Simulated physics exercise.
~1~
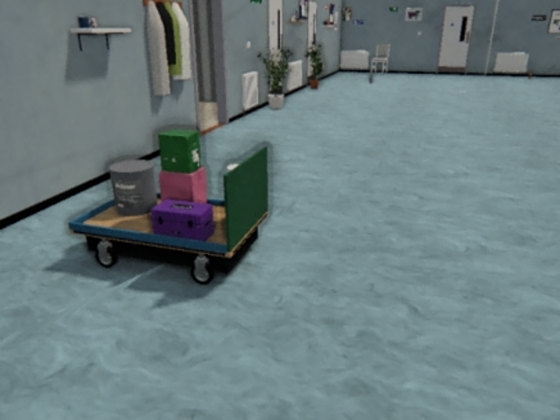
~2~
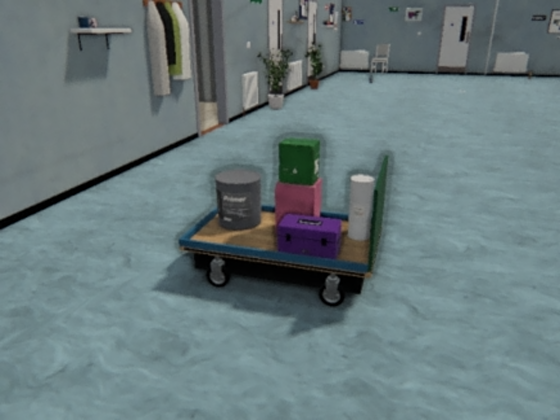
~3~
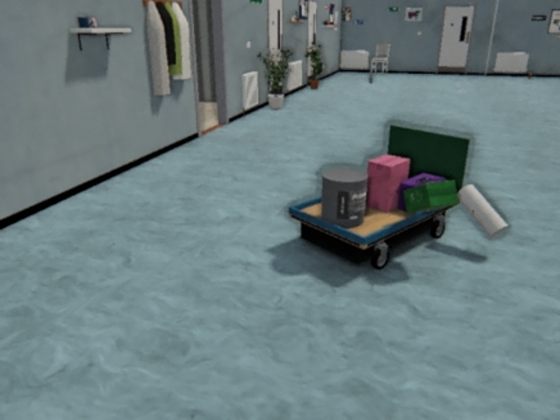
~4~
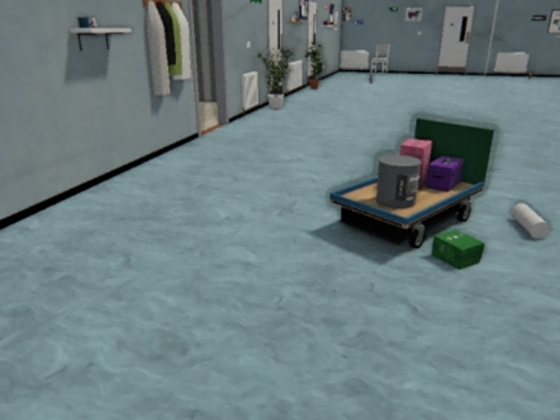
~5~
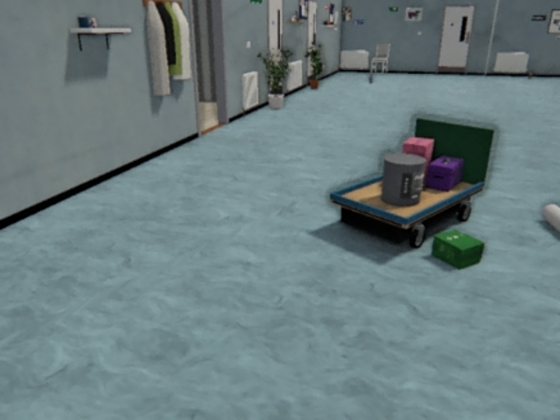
A flat cart carrying a grey pail, boxes, a purple toolbox and a white canister rolled rightward across the floor and swung around, spilling the canister and the green parcel, then stopped with the parcel lying beside it as the canister rolled away right.
